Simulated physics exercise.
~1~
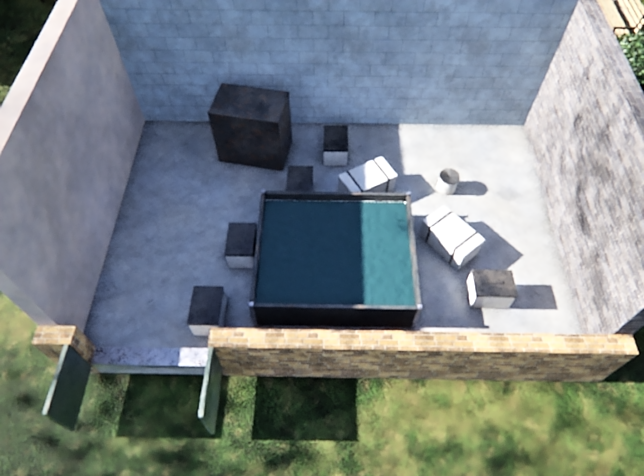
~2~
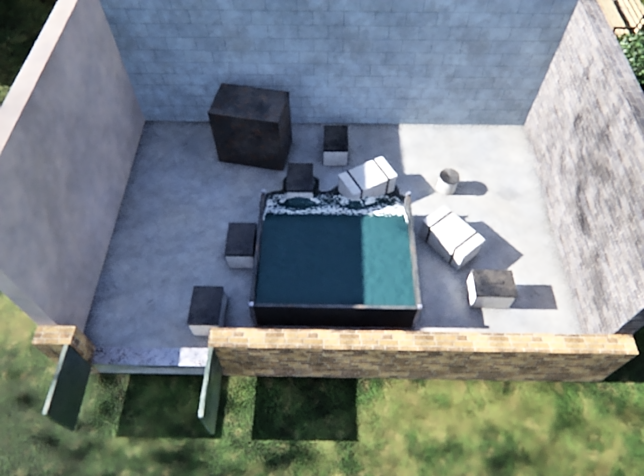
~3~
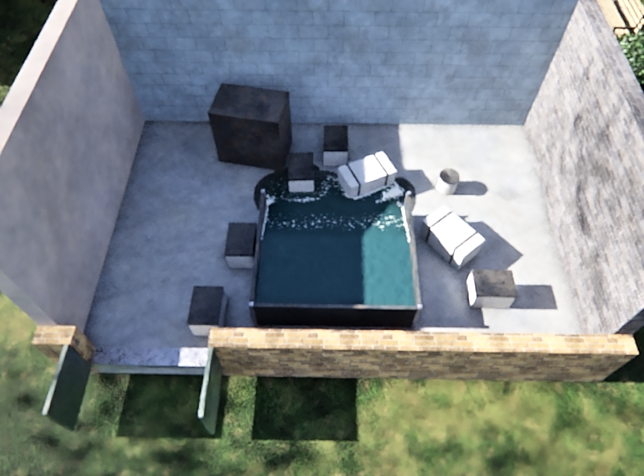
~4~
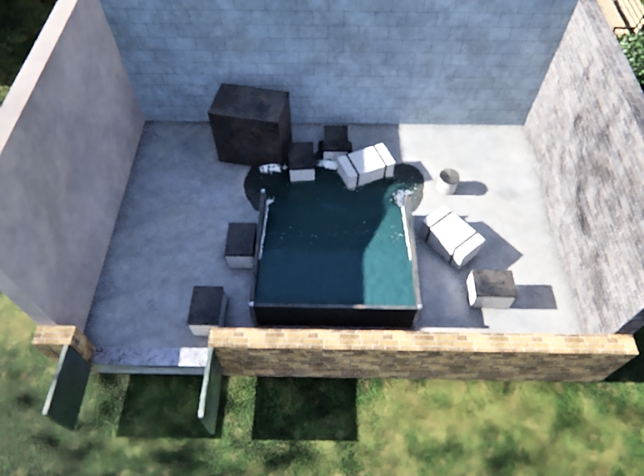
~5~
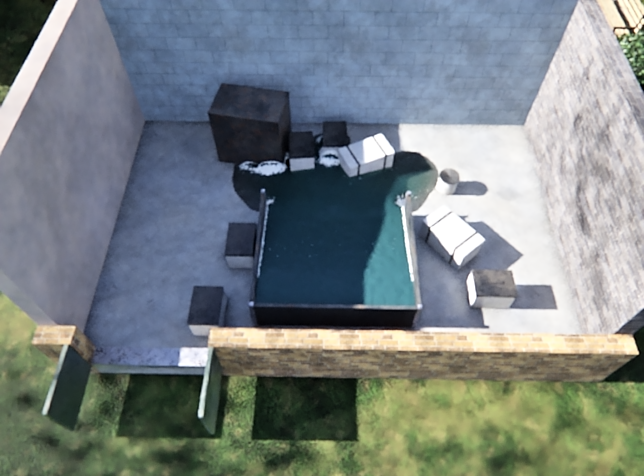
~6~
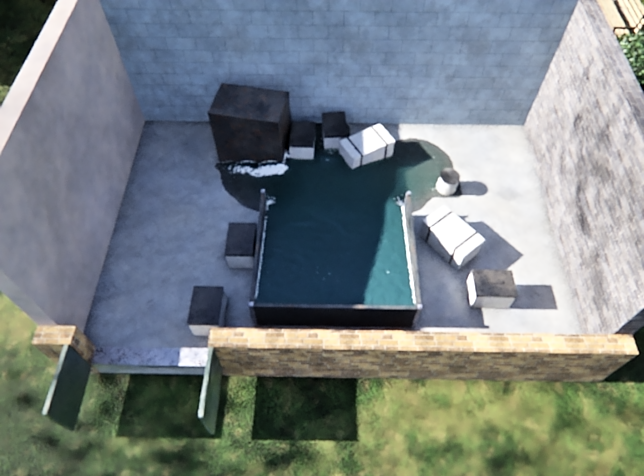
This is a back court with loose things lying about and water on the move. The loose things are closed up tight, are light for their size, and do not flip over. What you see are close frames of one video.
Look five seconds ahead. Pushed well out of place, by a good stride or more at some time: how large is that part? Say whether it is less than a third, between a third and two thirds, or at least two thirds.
It sits mid-range.
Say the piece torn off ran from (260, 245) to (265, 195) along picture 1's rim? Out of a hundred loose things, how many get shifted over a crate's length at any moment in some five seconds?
It comes to roughly 10 %.
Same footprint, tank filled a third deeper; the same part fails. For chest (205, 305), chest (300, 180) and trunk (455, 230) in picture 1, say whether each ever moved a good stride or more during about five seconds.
Not beyond that, then beyond that, then not beyond that.
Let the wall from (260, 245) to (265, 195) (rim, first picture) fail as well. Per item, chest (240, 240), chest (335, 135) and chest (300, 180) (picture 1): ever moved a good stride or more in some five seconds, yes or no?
First covers that distance, second stays short of it, third stays short of it.
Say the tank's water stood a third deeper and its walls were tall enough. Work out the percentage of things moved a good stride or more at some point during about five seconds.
I get 60 percent.
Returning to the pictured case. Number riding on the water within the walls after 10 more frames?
By my tally, 3.
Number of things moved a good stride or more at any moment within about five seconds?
4.
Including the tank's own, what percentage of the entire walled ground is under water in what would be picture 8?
Close to 40 per cent, tank included.
A moment on, 2 of 8 are well off their spots; 1 afloat.
Next, 3 of 8 are well off their spots; 3 afloat.
Later, 4 of 8 are well off their spots; 3 afloat.
In the end, 4 of 8 are well off their spots, and 4 have been at some point; 3 afloat.
